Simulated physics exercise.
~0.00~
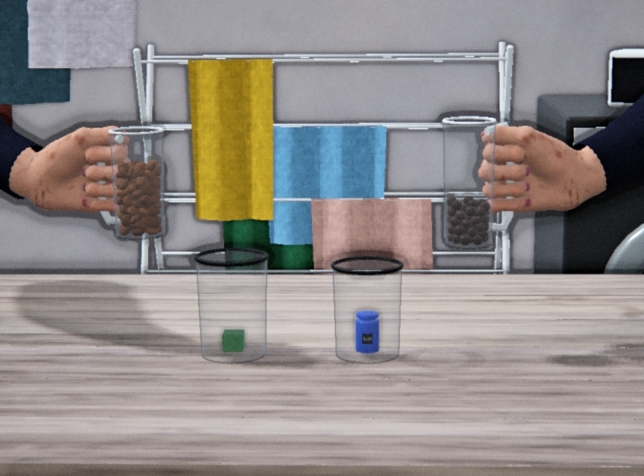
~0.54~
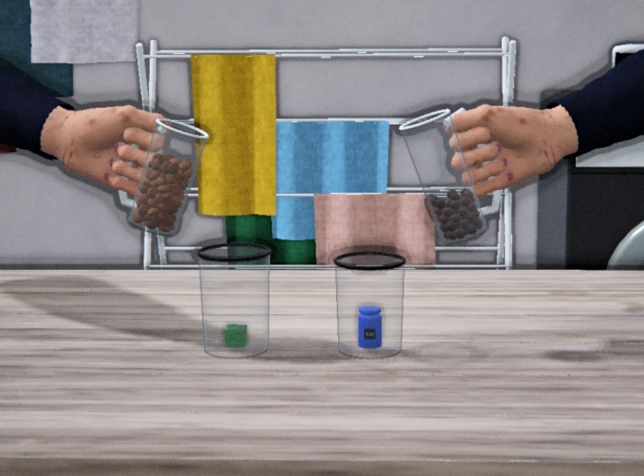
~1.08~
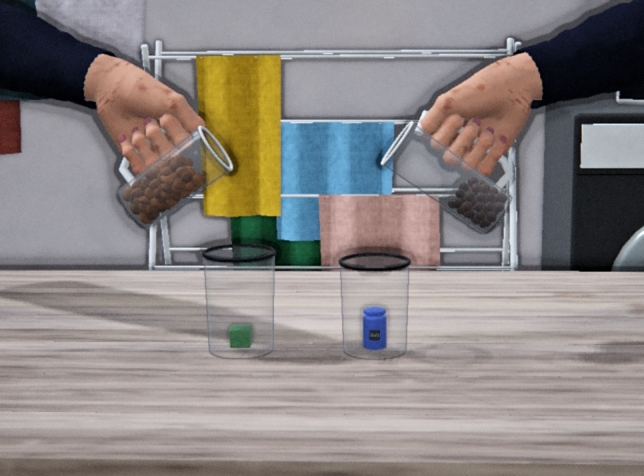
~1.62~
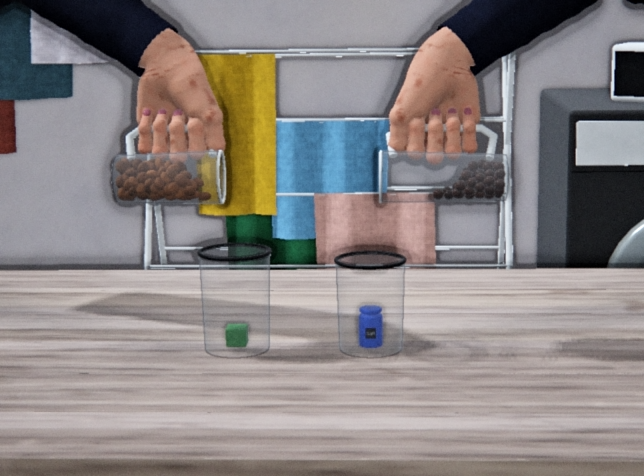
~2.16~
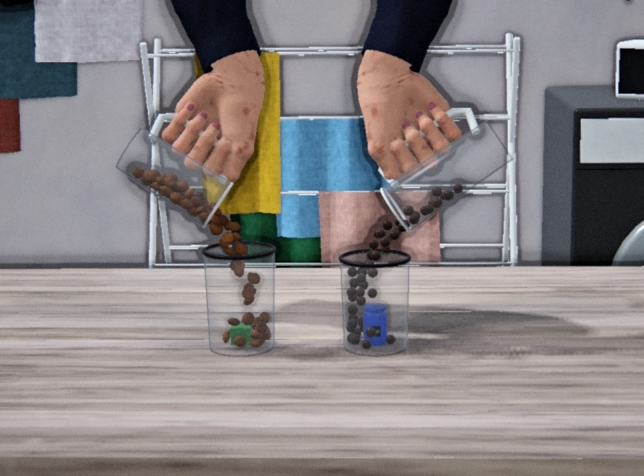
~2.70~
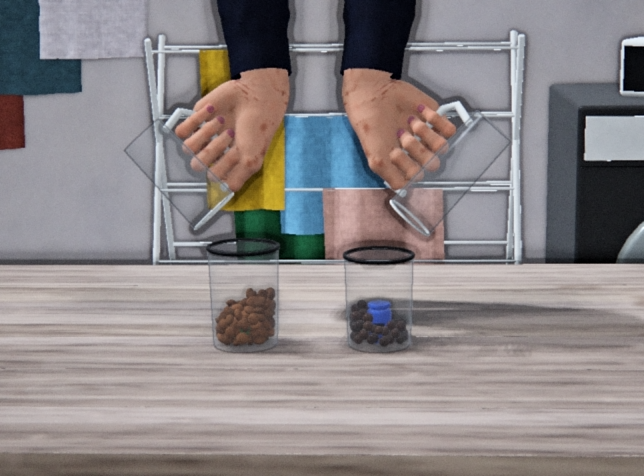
Two hands tipped cups of small round pieces, brown on the left and dark on the right, into clear containers until both cups were empty, burying the green cube while the top of the little blue jar still poked out.
